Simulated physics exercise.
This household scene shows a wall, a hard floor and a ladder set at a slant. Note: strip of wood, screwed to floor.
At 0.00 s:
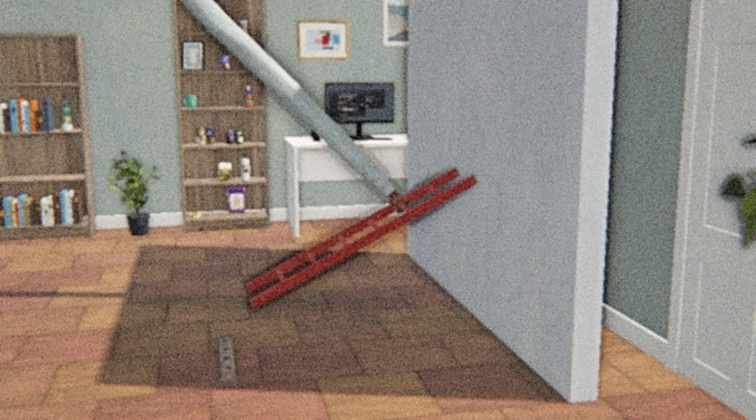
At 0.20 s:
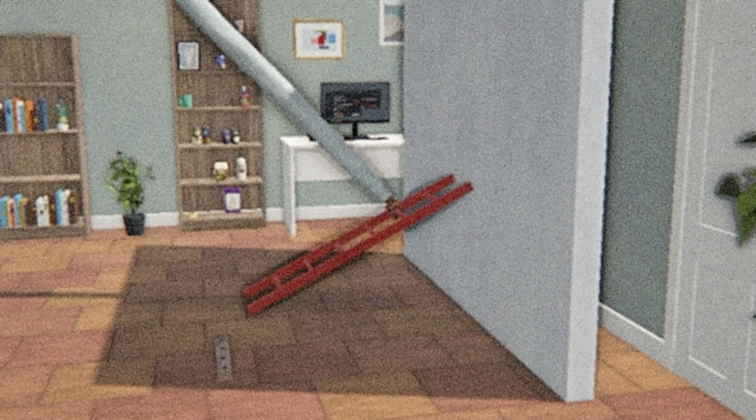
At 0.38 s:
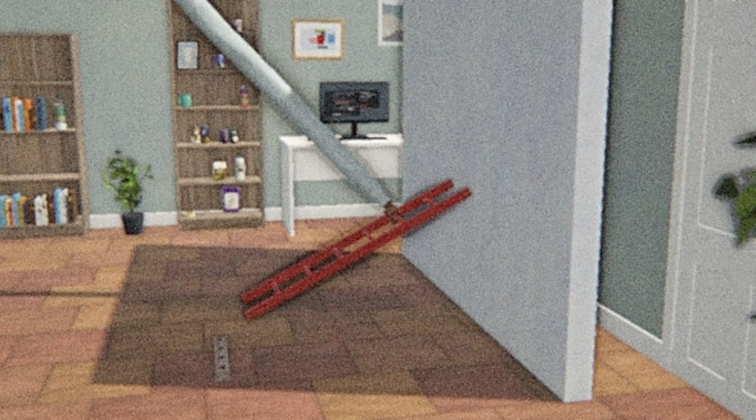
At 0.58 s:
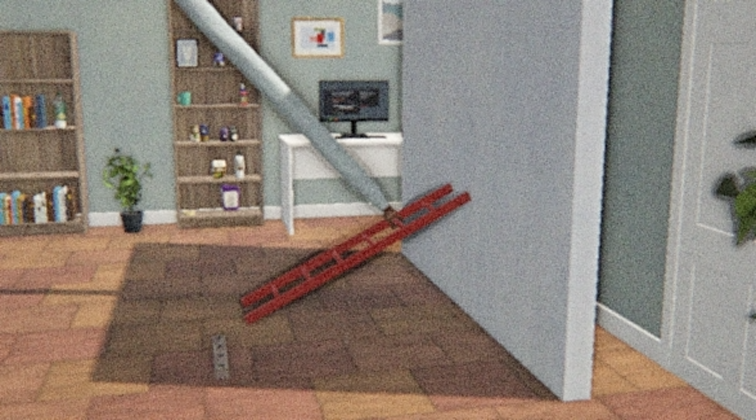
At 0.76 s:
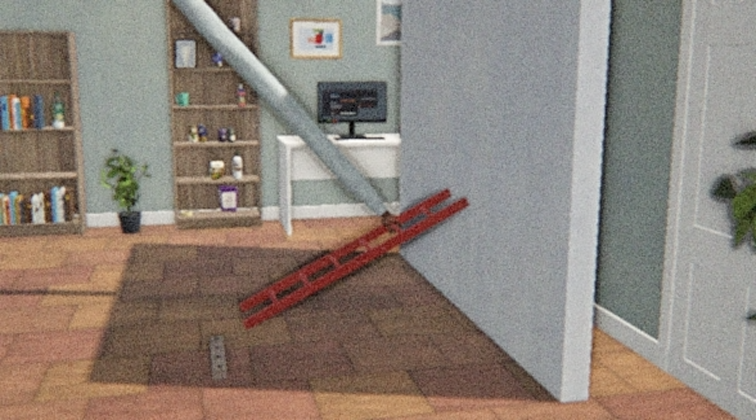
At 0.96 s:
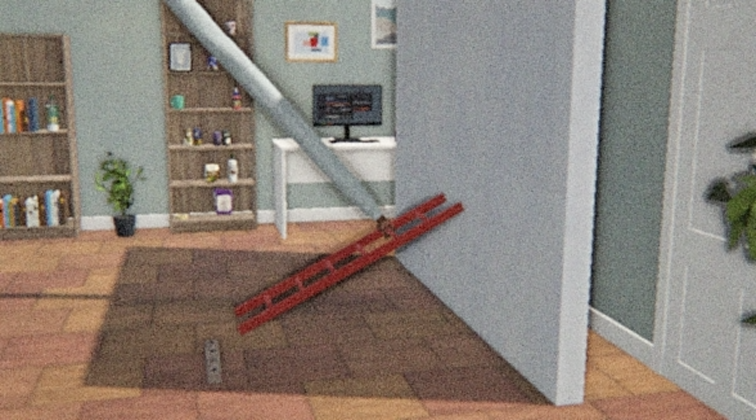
We see a grey mechanical arm holding a slanted red ladder beside a wall in a furnished room, with a small strip on the tiled floor; the arm lowers the ladder slightly while the view shifts a little.
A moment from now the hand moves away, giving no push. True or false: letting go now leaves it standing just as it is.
False.
Around 1.26 s, red ladder leaning 12° off how it started near (339, 283).
Around 1.40 s, red ladder leaning 27° off how it started near (334, 314).
Around 1.66 s, red ladder leaning 27° off how it started near (332, 315).
Finally (3.0 s), the red ladder slides out and falls, near (333, 315).
